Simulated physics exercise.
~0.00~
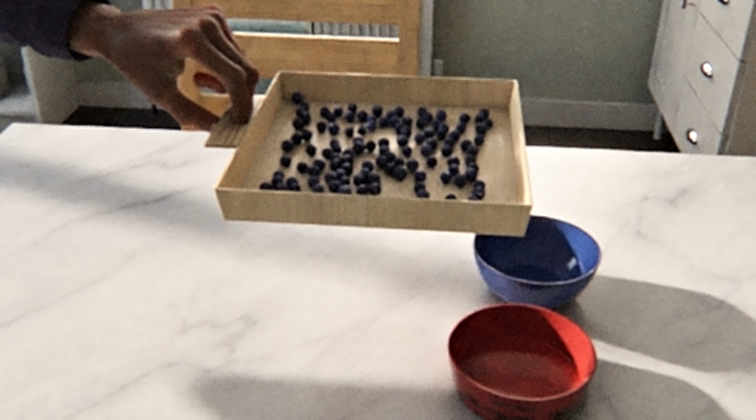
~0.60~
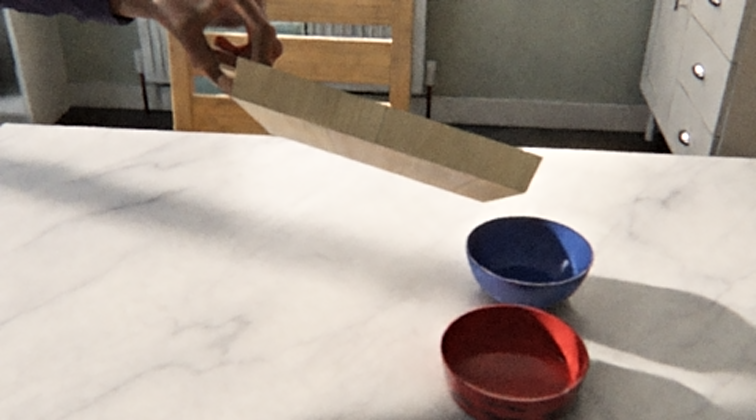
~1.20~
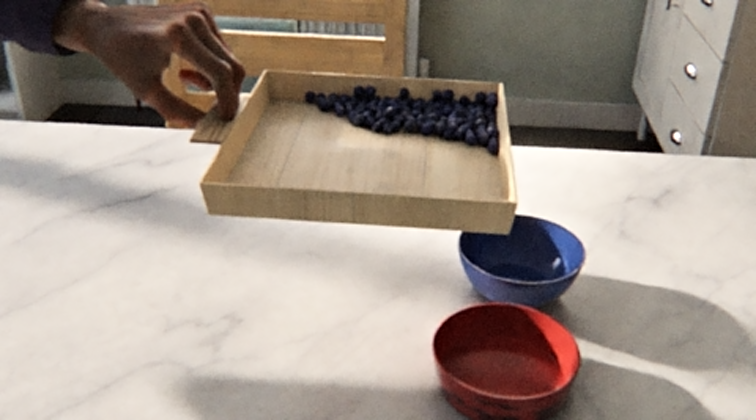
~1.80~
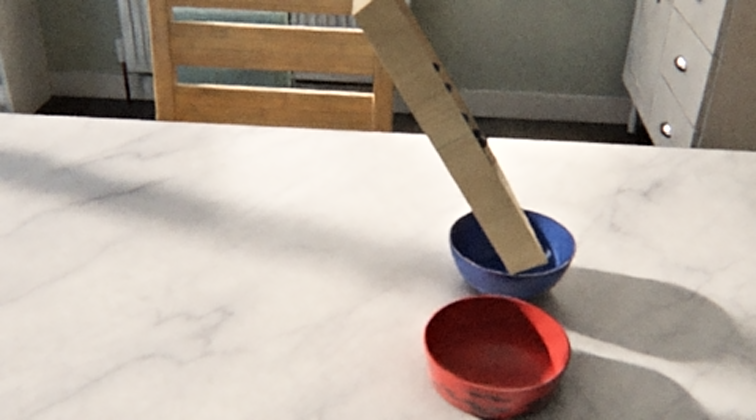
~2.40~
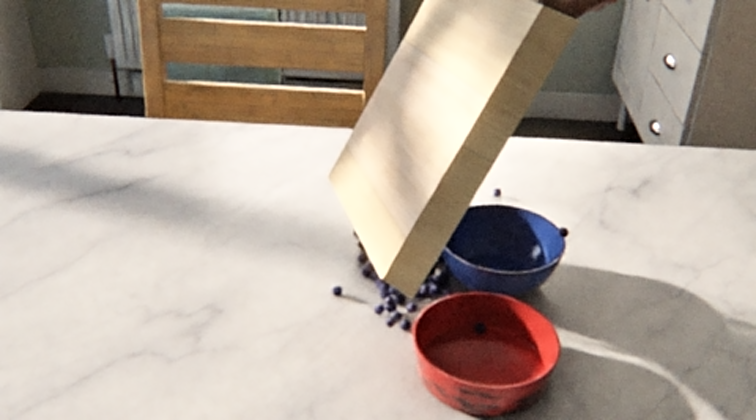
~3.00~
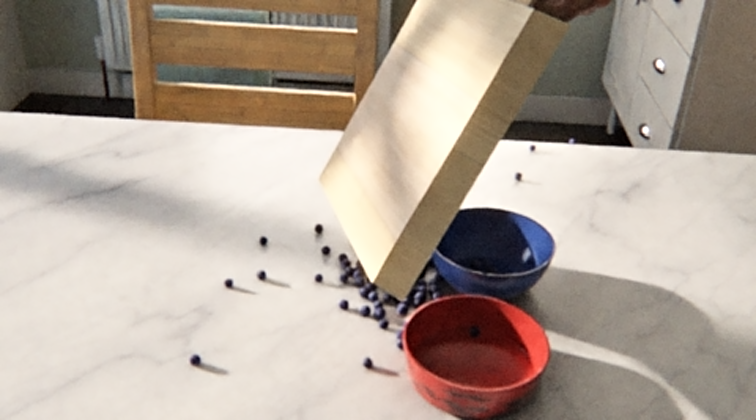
A hand holds a shallow wooden tray of dark blueberries above a white marble table, seen from slightly above, with a wooden chair and pale drawers behind. A blue bowl sits at the right, and a red dish stands nearer the viewer. The hand tips the tray, then brings it back level with the berries gathered towards its far right side. Next the tray moves right and tilts steeply over the blue bowl until it is overturned. Berries spill mostly onto the table beside the bowls and roll apart, while the tray stays tipped above them.
